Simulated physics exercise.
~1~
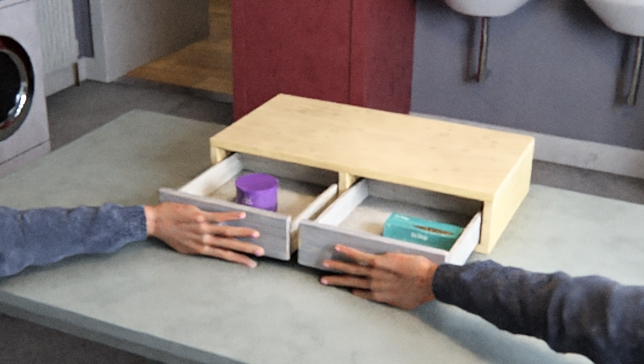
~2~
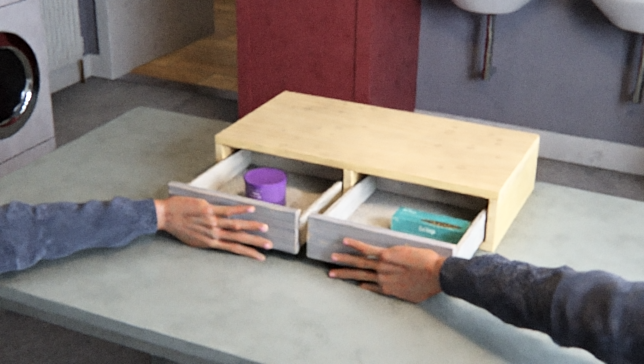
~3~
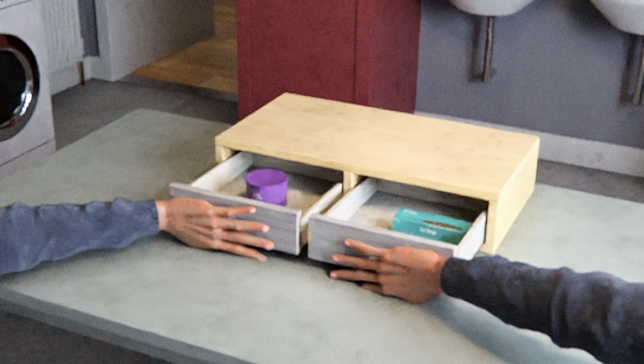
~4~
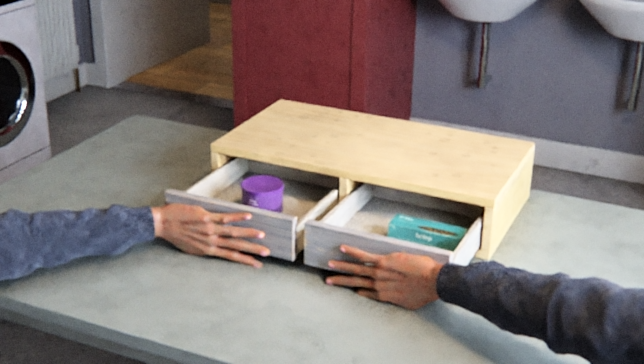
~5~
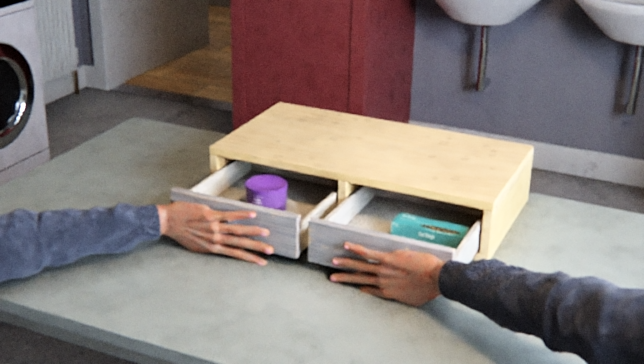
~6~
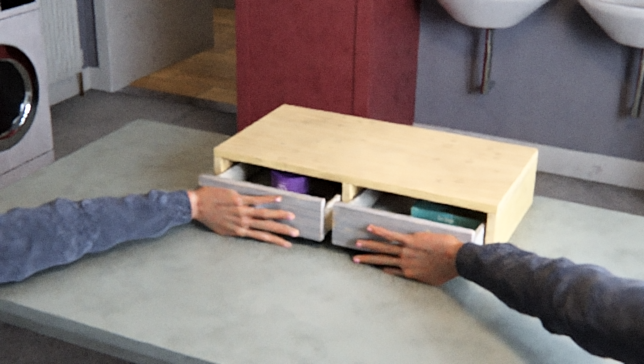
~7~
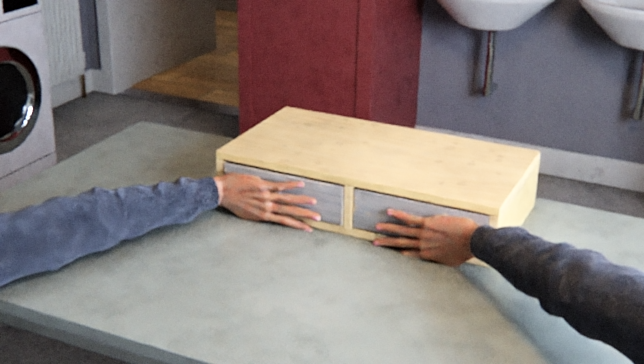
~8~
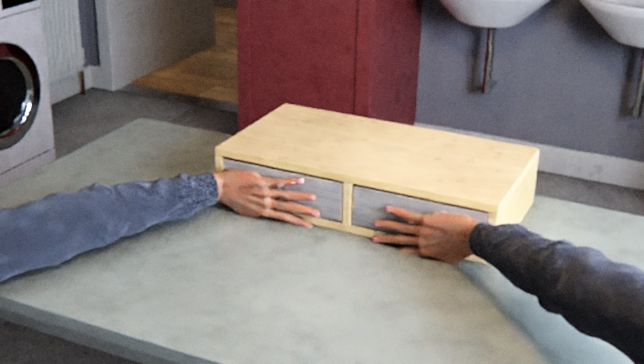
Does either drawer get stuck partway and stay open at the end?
No, neither one gets stuck. Both the left drawer and the right drawer slide all the way into the cabinet and end up closed.
